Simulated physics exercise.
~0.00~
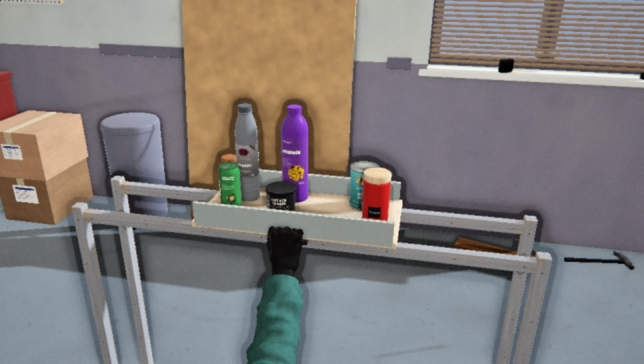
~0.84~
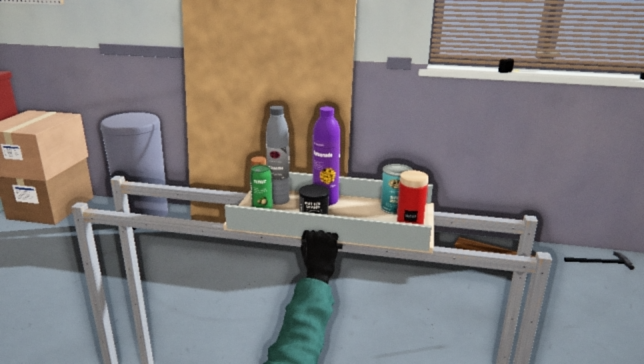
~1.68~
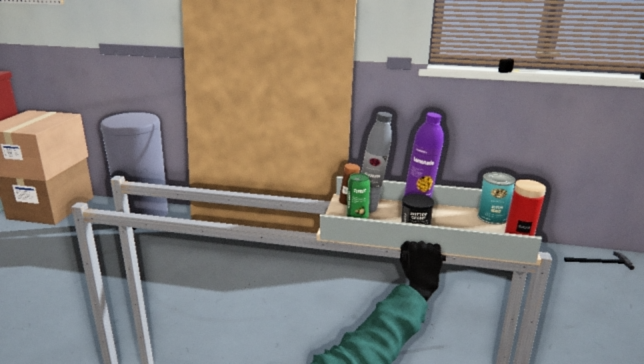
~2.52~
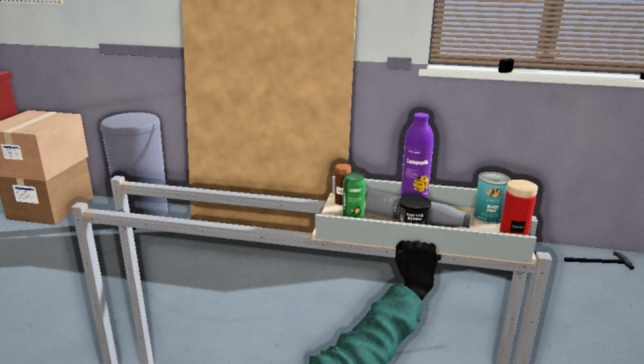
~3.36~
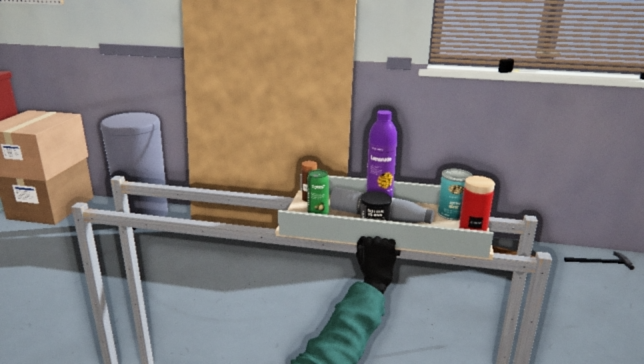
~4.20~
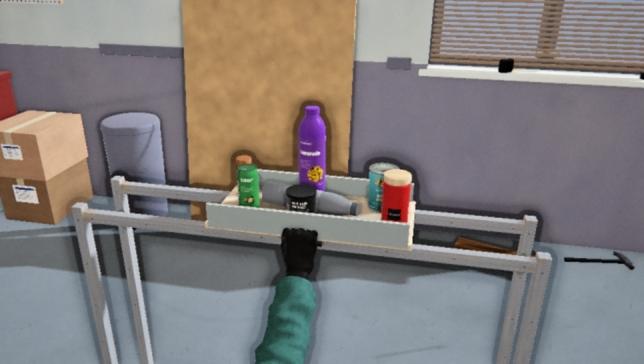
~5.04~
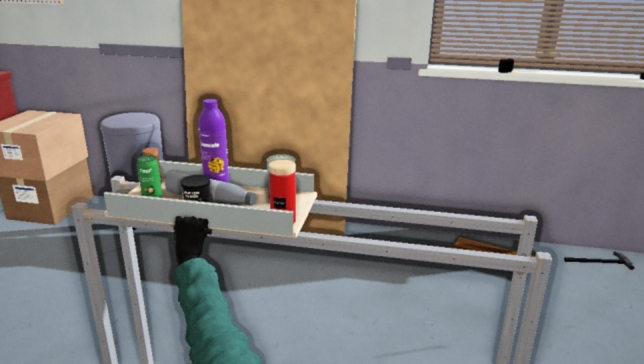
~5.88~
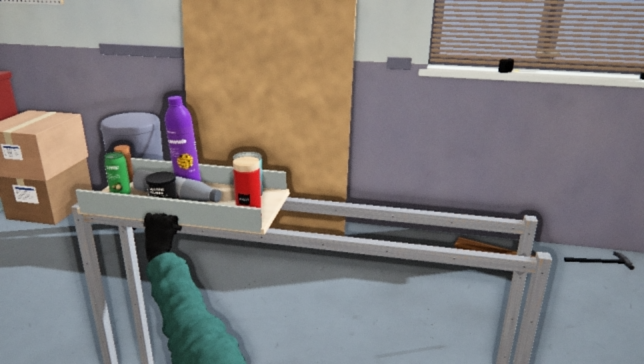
Gloved hand sliding a tray of bottles and tins right along rails, the grey bottle toppling, then sliding it far left.
